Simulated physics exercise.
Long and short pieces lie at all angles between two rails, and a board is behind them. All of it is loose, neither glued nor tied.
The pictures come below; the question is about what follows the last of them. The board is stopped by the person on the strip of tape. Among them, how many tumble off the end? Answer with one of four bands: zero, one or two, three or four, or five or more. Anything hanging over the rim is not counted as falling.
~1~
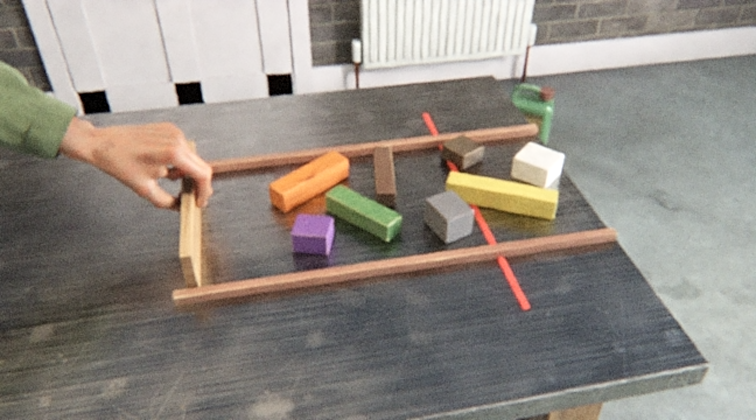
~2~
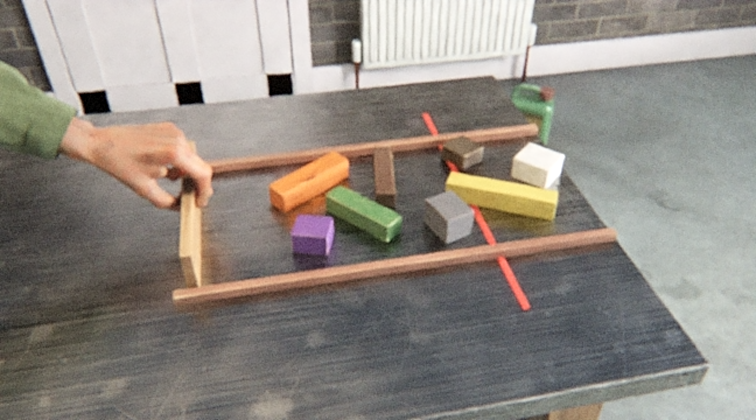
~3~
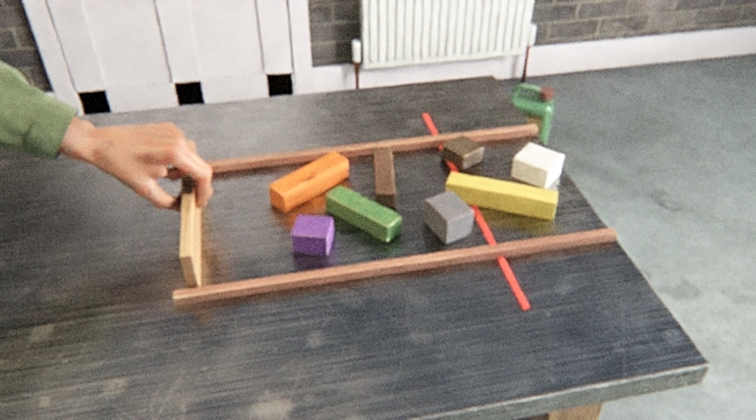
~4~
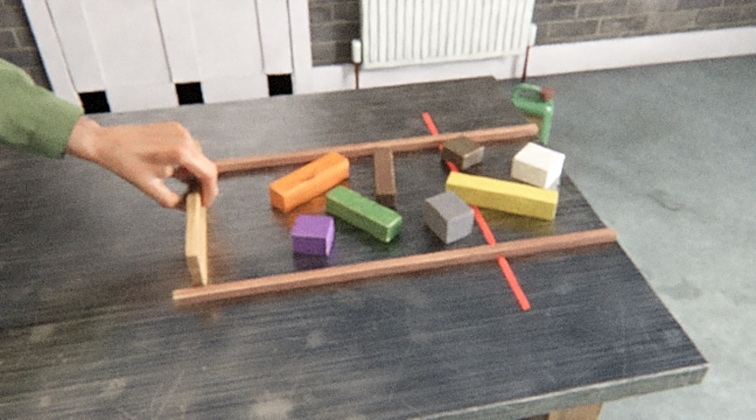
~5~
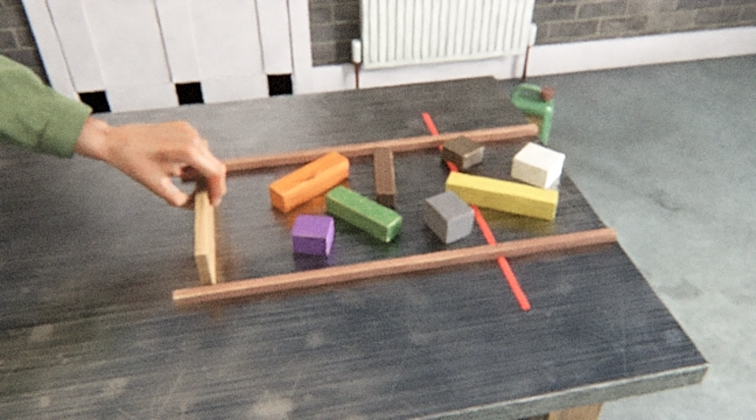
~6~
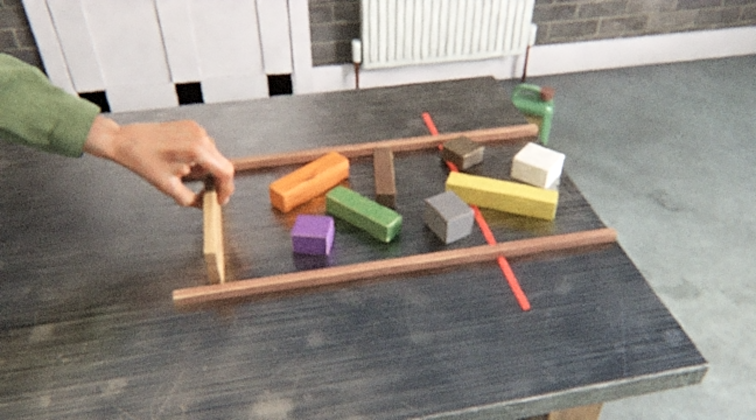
Zero.
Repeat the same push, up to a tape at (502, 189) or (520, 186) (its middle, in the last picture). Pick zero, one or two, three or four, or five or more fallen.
Falls: 1 or 2, then three or four.
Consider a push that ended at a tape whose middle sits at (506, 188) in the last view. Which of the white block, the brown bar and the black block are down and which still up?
The outcome is that the white block goes down, the brown bar does not come off and the black block does not come off.
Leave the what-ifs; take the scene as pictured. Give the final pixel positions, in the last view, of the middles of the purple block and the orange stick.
About (502, 217), and the other about (464, 158).
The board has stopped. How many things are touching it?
Number in contact with it: 2.
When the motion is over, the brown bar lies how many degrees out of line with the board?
About 0 degrees.
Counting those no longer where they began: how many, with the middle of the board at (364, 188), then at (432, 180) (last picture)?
That gives 5 for the first and 7 for the second.
Soon after, none off yet; white block at rest near (537, 166); yellow bar at rest near (501, 196); black block at rest near (462, 152).
At rest, the number that fall off is zero.
